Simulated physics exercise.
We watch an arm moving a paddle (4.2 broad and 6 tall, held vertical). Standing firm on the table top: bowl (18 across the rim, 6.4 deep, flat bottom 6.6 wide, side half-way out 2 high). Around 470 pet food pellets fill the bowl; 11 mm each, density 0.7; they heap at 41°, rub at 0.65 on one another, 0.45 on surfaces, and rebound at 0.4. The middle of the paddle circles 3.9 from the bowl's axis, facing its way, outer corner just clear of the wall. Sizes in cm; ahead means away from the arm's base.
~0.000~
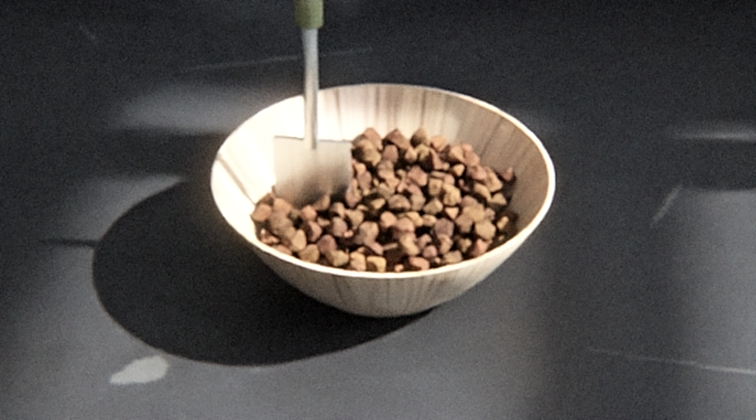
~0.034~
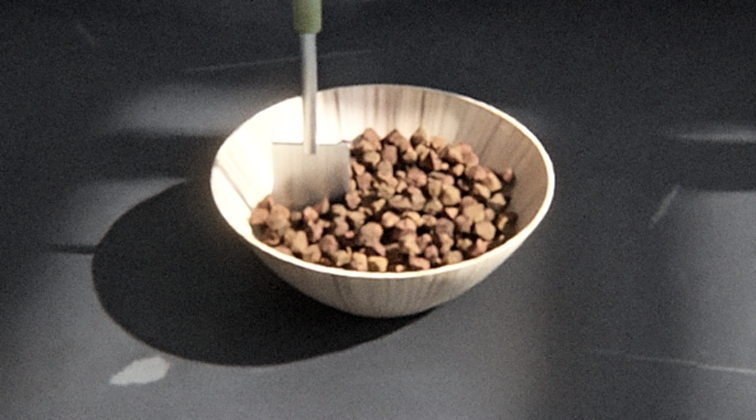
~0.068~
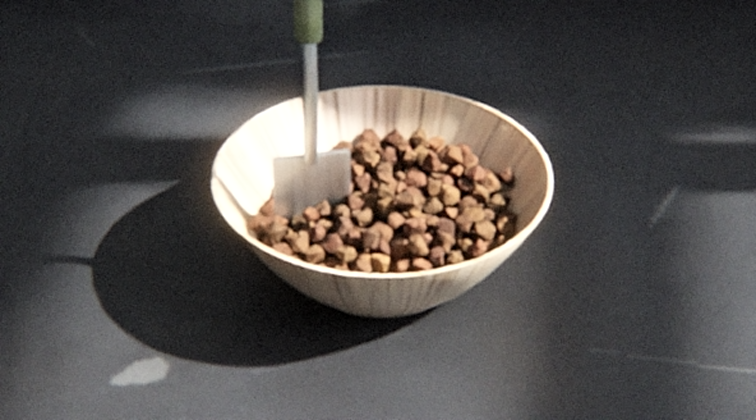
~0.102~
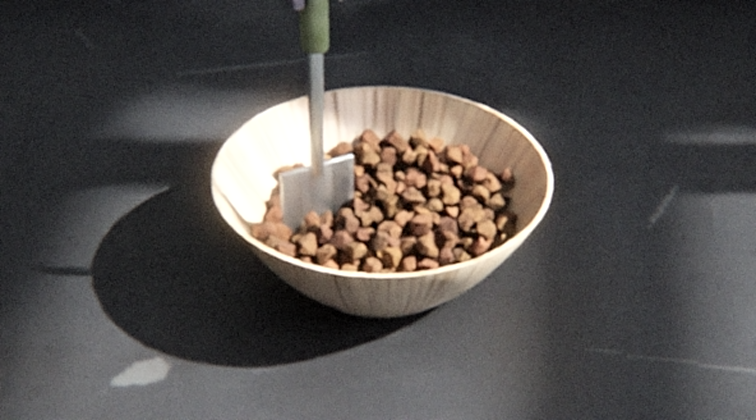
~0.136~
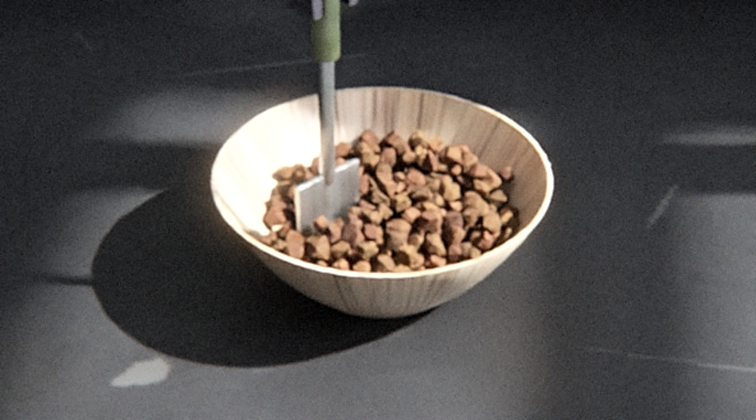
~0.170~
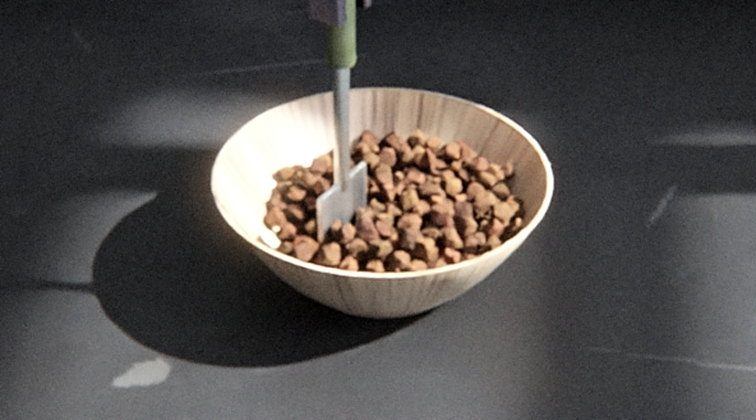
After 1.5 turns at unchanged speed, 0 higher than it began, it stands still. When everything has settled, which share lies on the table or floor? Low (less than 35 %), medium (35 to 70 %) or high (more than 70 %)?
Answer: Low; less than 35 % of the pet food pellets finish on the table or floor.
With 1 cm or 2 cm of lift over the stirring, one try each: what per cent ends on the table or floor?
Some 20 and 20 per cent.
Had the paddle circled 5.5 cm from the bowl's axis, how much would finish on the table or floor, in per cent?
Then about 15 per cent.
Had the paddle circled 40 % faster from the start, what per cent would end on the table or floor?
It would be near 30 per cent.
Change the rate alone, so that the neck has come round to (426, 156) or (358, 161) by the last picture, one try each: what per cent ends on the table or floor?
About 50 and 30 per cent.
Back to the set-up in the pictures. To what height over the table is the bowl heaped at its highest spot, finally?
Roughly 7.5 cm.
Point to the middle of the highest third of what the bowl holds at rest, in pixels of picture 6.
Near (458, 170).
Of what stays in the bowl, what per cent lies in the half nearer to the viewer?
Some 35 per cent.
After 0.60 s, 251° round, highest piece 9 above the table; 431 in the bowl, 28 on the table or floor, 11 in flight or on the tool.
After 1.03 s, 78° round, highest piece 8 above the table; 373 in the bowl, 91 on the table or floor, 6 in flight or on the tool.
After 1.45 s, 180° round, highest piece 7 above the table; 347 in the bowl, 122 on the table or floor, 1 in flight or on the tool.
After 2.15 s, 180° round, highest piece 7 above the table; 347 in the bowl, 123 on the table or floor.
At rest, 347 in the bowl, 123 on the table or floor. That is 26 % on the table or floor.
